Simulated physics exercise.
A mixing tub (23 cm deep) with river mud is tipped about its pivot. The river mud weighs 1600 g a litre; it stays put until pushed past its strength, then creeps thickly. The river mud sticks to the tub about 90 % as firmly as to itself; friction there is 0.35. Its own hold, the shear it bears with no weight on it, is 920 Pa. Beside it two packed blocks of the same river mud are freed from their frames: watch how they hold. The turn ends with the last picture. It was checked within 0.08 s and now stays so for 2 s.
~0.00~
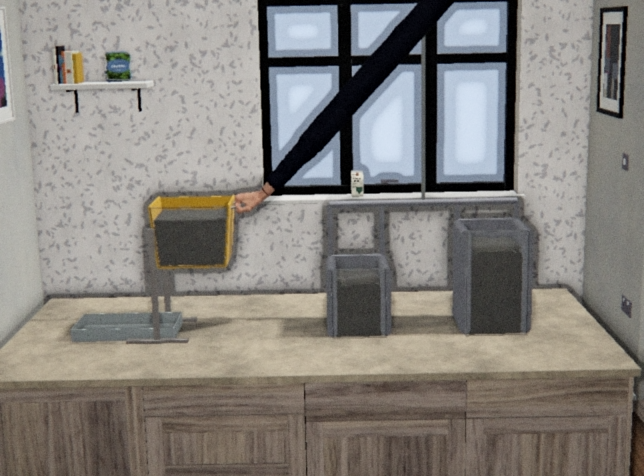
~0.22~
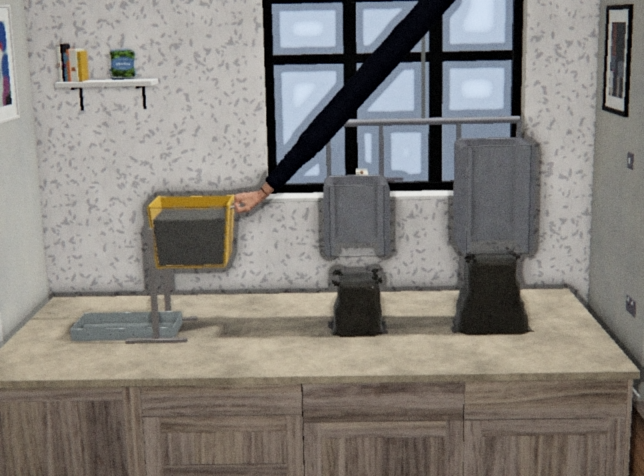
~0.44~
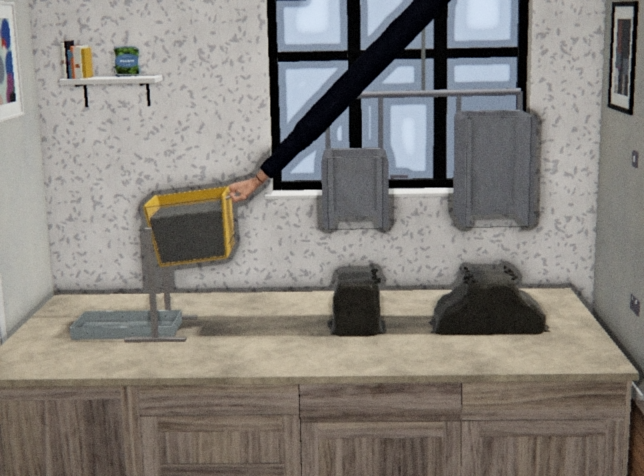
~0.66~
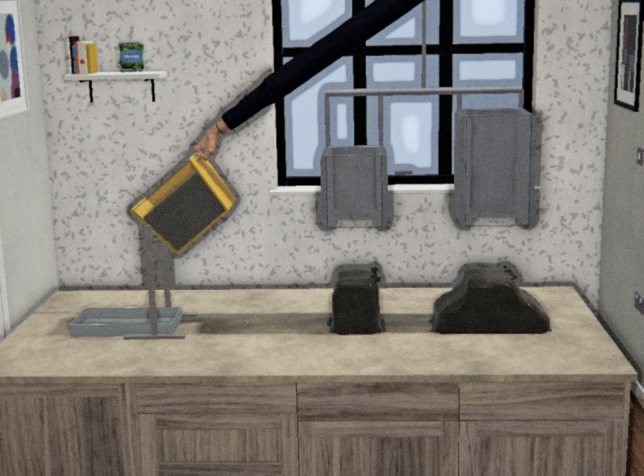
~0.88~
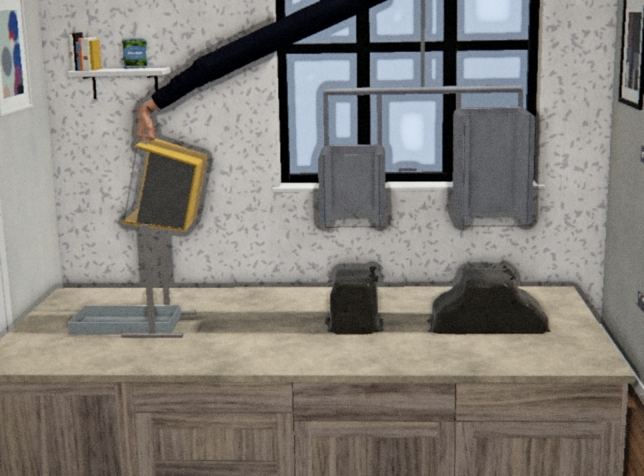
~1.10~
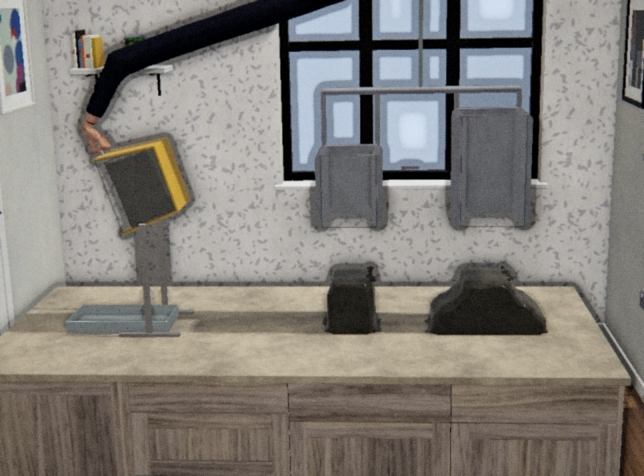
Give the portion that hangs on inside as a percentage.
Expect roughly 0 %.
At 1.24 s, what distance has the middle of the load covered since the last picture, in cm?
Roughly 8 cm.
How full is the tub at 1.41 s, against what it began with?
Near 30 %.
After 1.24 s, the tub is at 107 degrees and holds 81 %.
After 1.41 s, the tub is at 107 degrees and holds 32 %.
After 1.58 s, the tub is at 107 degrees and holds 22 %.
After 1.75 s, the tub is at 107 degrees and holds 9 %.
After 3.10 s, the tub is at 107 degrees and holds 0 %.
